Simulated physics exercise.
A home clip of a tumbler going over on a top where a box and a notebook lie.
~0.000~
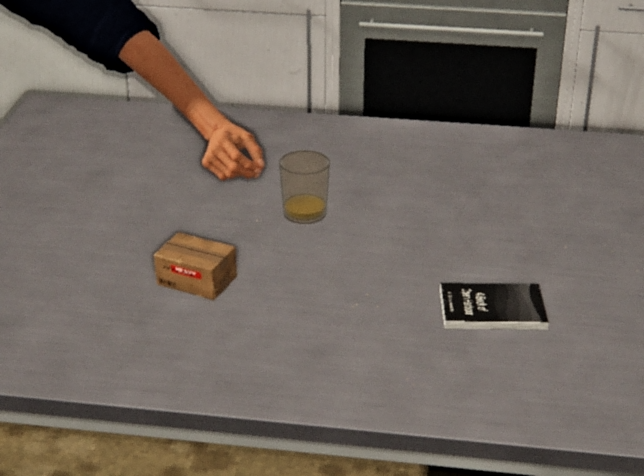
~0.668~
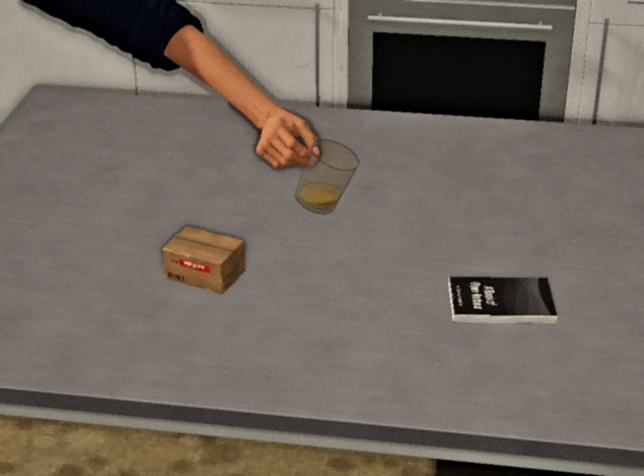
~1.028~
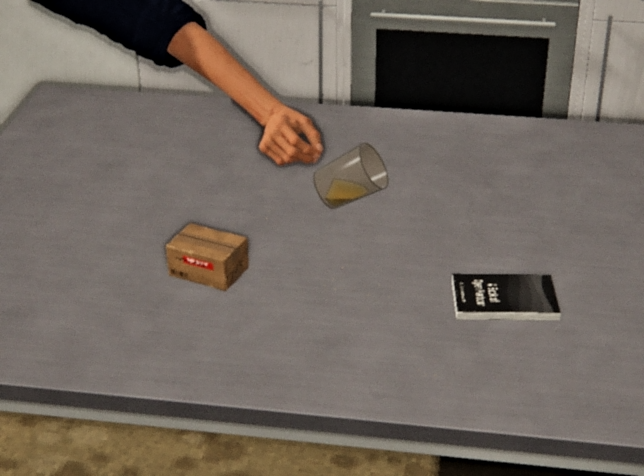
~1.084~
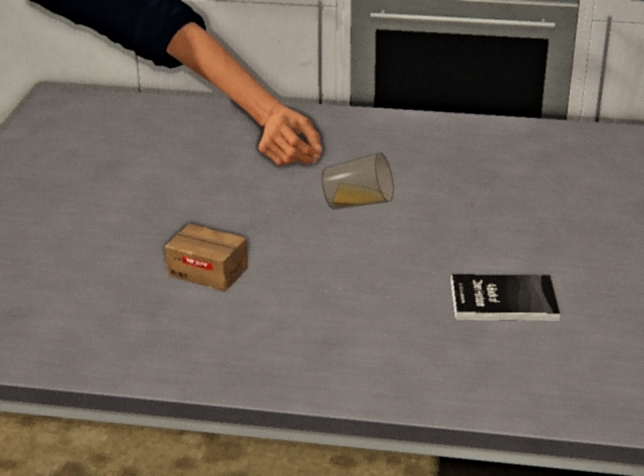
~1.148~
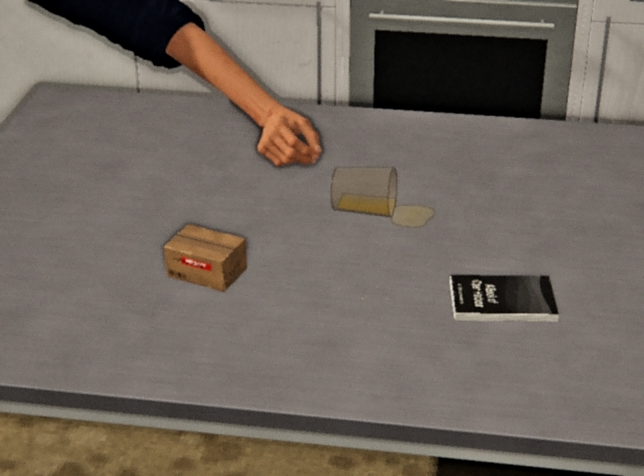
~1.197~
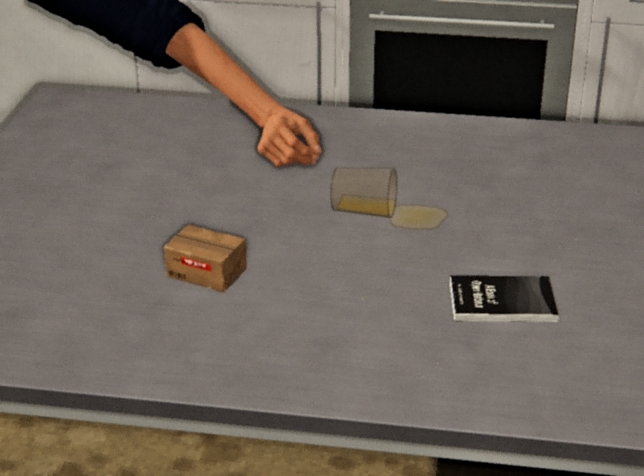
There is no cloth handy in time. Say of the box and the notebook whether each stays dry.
At the end, the box does not need wiping, the notebook does not need wiping.
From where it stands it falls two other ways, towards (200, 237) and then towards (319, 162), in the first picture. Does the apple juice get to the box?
Toward the first point it is caught by the spill; toward the second it avoids the spill.
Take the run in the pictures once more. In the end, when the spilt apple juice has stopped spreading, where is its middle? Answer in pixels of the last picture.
The centre settles near (502, 226) in the last view.
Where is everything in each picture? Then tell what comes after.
In the first frame, it stands upright; tumbler (305, 186) nearly empty; box (195, 250); notebook (493, 302).
The second frame shows pushed off balance; tumbler (326, 177) tipped 20°.
In the third frame, it is falling; tumbler (351, 177) tipped 55°; notebook (505, 293).
In the fourth frame, it is falling; tumbler (359, 182) tipped 70°; box (206, 242).
In the fifth frame, it is down; tumbler (366, 191) tipped 85°; a puddle starts at (412, 216).
In the sixth frame, it is down; tumbler (366, 191) tipped 85°; a puddle starts at (418, 217); box (205, 243); notebook (503, 294).
Around 1.6 s, the puddle covers about as much as a saucer; the box is still dry; the notebook is still dry.
Around 2.3 s, the puddle covers about as much as a plate; the box is still dry; the notebook is still dry.
Around 3.6 s, the puddle covers about as much as a plate; the box is still dry; the notebook is still dry.
